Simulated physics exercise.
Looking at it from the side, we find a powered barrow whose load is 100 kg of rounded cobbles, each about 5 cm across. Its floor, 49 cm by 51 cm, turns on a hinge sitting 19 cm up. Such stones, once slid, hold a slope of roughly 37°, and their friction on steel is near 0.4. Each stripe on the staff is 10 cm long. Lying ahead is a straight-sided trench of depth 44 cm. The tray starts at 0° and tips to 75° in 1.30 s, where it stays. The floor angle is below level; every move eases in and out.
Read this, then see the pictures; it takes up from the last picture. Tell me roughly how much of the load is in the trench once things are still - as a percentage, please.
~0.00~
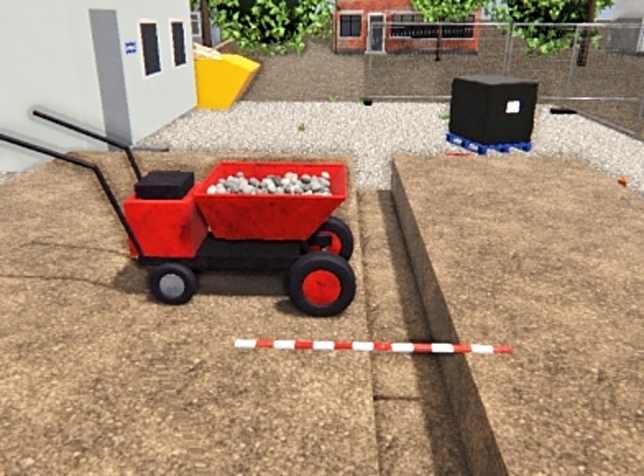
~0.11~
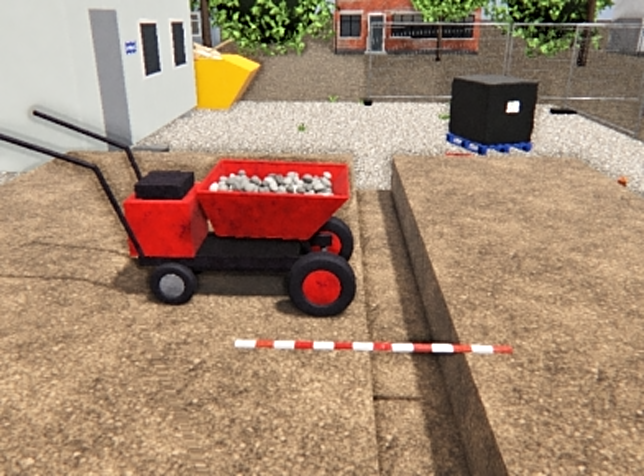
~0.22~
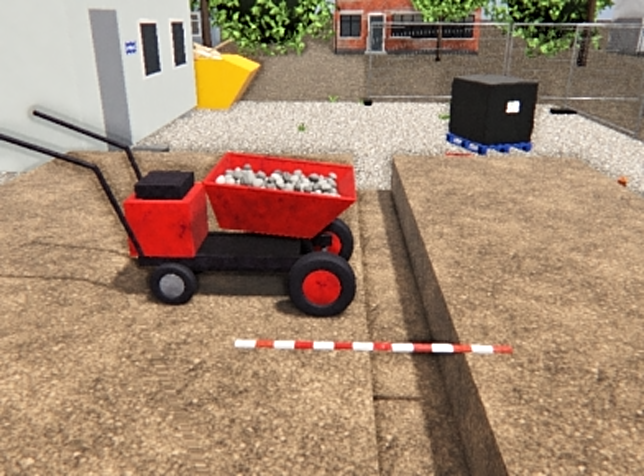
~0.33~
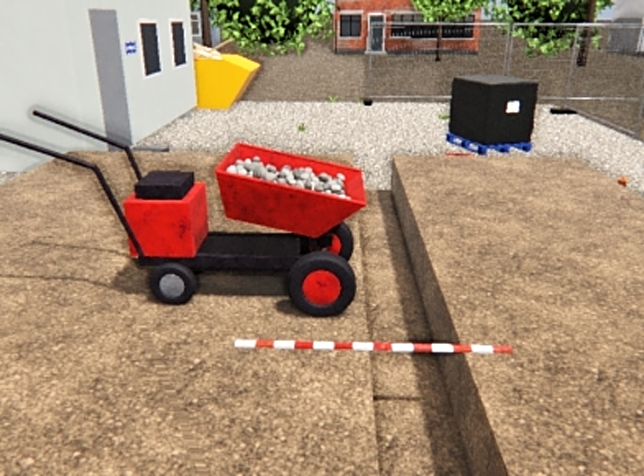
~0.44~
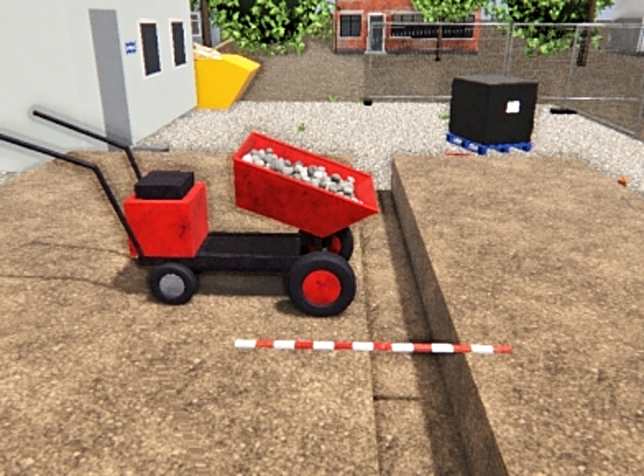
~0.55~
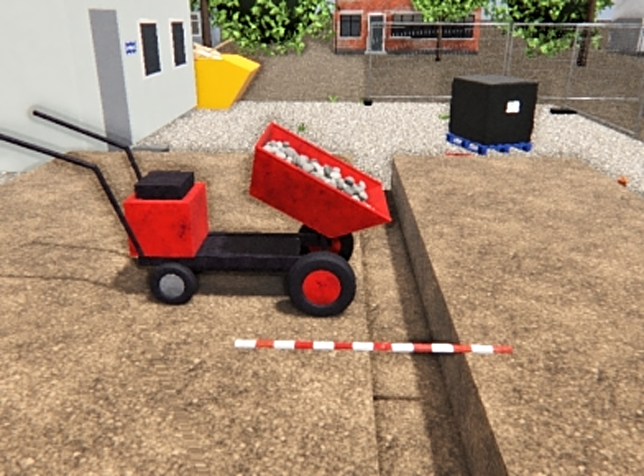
I would put it at 52 %.
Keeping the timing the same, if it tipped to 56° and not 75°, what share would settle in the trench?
Near 45 per cent then.
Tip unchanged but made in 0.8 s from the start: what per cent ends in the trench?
About 40%.
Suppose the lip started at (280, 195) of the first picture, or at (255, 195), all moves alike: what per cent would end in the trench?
100 and 90 %.
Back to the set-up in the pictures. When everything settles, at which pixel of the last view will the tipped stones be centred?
(435, 342).
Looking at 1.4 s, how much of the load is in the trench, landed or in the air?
Roughly 30 percent of the load.
After 1.0 s the floor is at 64°; 99 % in the tray, 1 % in the trench; the foremost stones are at (427, 255).
After 1.4 s the floor is at 75°; 39 % in the tray, 28 % in the trench, 33 % past the trench; the foremost stones are at (529, 305).
After 1.8 s the floor is at 75°; 9 % in the tray, 41 % in the trench, 50 % past the trench; the foremost stones are at (614, 311).
After 3.7 s the floor is at 75°; 0 % in the tray, 52 % in the trench, 48 % past the trench; the foremost stones are past the picture's edge.
